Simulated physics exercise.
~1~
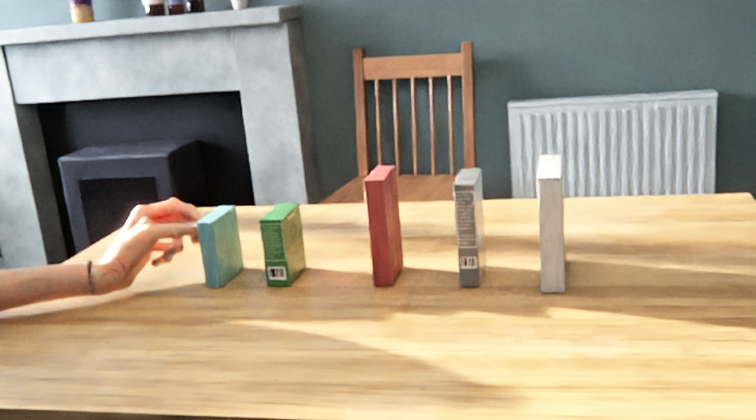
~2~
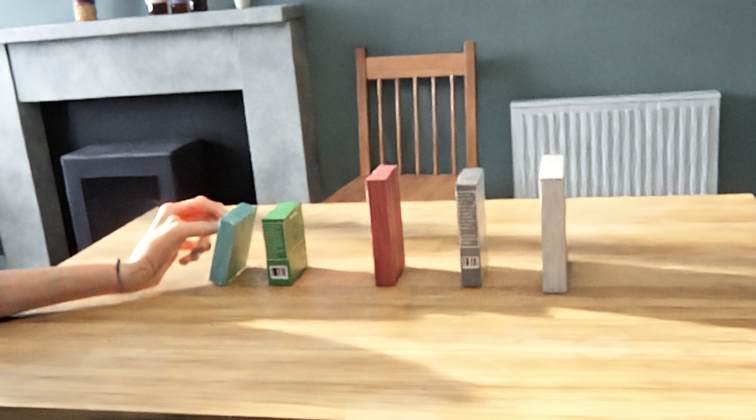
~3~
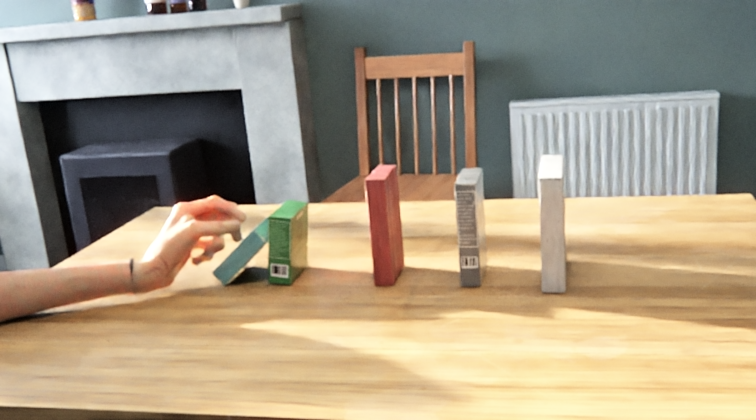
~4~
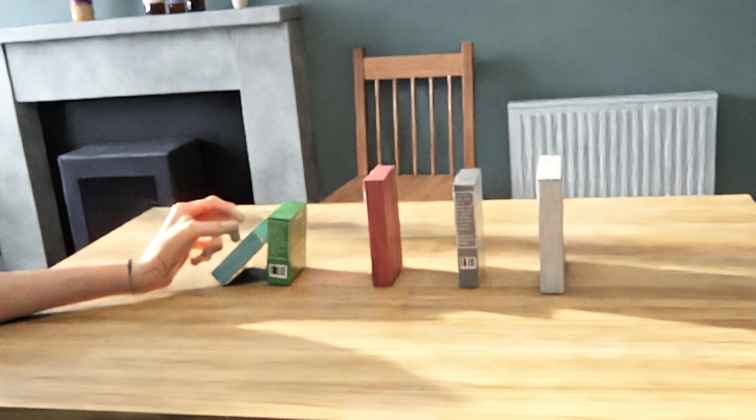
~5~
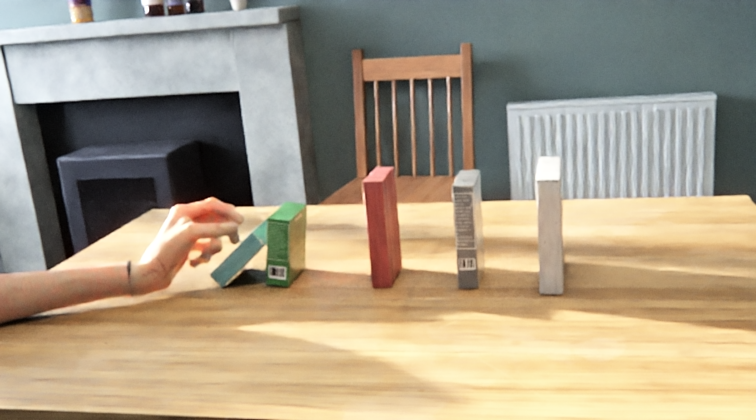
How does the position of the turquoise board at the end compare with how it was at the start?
At the start the turquoise board stands upright on the table. By the end it is leaning to the right against the green packet.
